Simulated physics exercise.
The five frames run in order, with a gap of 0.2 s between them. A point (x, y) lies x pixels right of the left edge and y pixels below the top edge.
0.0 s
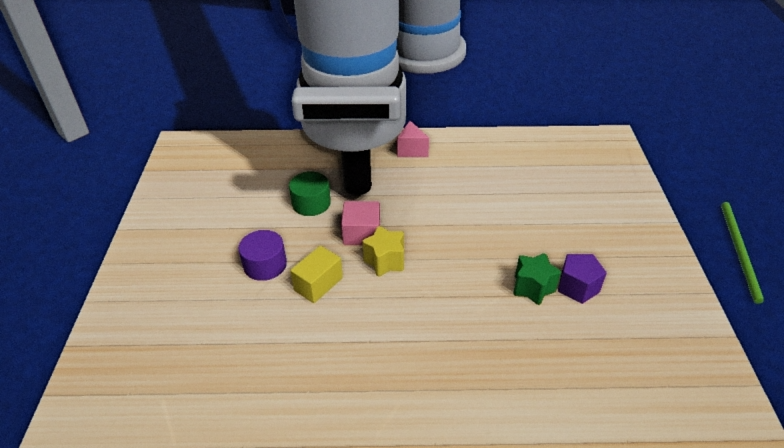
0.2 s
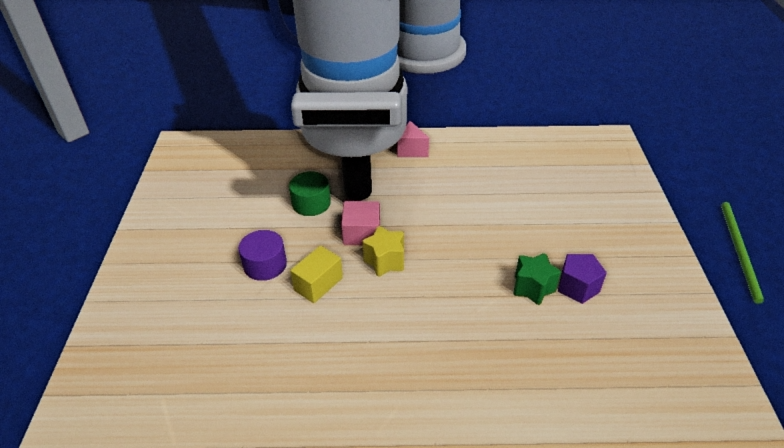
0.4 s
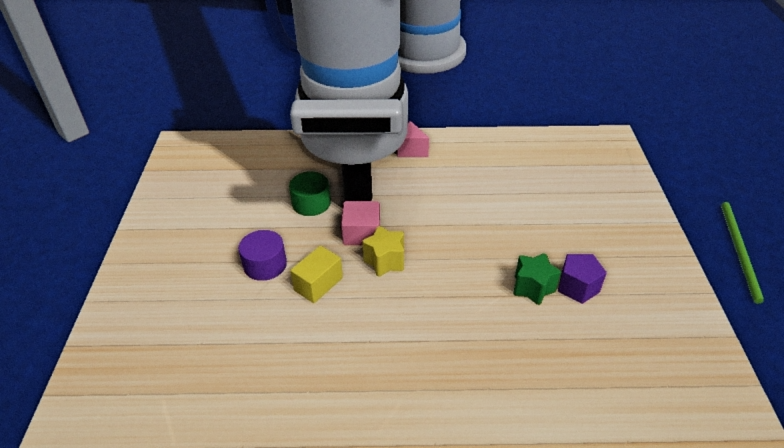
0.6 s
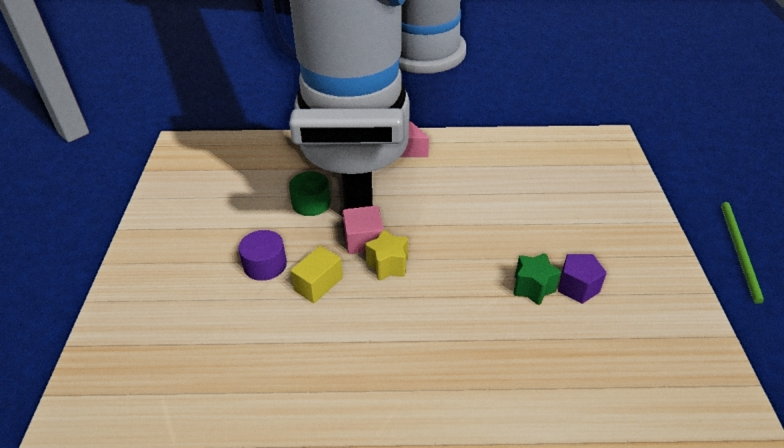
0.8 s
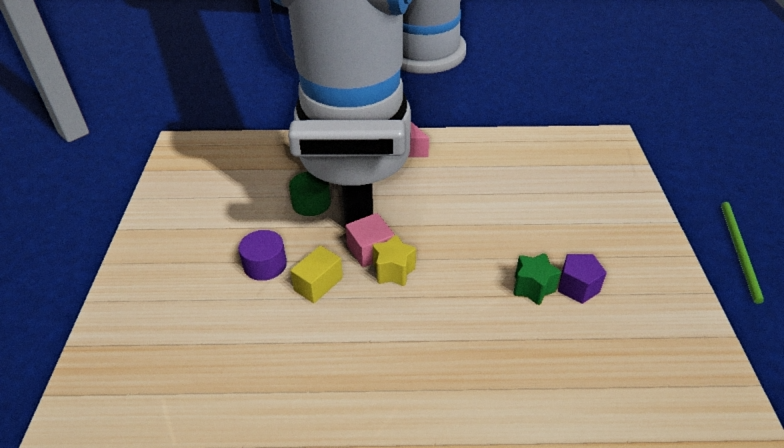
A robot arm's black rod moved down the wooden board toward a pink block, then pushed it slightly downward and to the right along with the yellow star beside it, while the other blocks stayed still.
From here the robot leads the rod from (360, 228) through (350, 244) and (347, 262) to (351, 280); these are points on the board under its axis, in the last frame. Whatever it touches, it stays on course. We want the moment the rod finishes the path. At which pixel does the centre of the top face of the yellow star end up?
It is going to be at (424, 269).
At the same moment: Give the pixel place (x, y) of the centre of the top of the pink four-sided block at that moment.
If I read the scene right, the answer is (384, 269).
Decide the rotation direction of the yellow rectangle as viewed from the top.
My prediction: CW.
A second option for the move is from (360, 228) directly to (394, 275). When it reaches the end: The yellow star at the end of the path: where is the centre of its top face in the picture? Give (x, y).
It is going to be at (430, 307).
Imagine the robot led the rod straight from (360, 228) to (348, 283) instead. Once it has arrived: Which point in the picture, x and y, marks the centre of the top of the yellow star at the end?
For the centre of its top, I'd go with (422, 273).
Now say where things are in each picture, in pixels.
The first frame shows rod's lower end at (358, 187); green circle at (309, 183); yellow rectangle at (316, 263); pink four-sided block at (361, 213); yellow star at (385, 241).
The second frame shows rod at (358, 192); blocks still.
The third frame shows rod at (358, 199); blocks still.
The fourth frame shows rod at (359, 207); pink four-sided block at (363, 219); yellow star at (388, 245).
The fifth frame shows rod at (359, 218); green circle at (309, 183); yellow rectangle at (316, 263); pink four-sided block at (370, 229); yellow star at (393, 251).
On the path given first. Halfway along, rod at (347, 243); pink four-sided block at (370, 251), turned 25° anticlockwise; yellow star at (407, 262), turned 30° anticlockwise.
At the end, rod at (350, 270); green circle still; yellow rectangle at (312, 270), turned 25° clockwise; pink four-sided block at (384, 269), turned 50° anticlockwise; yellow star at (424, 269), turned 50° anticlockwise.
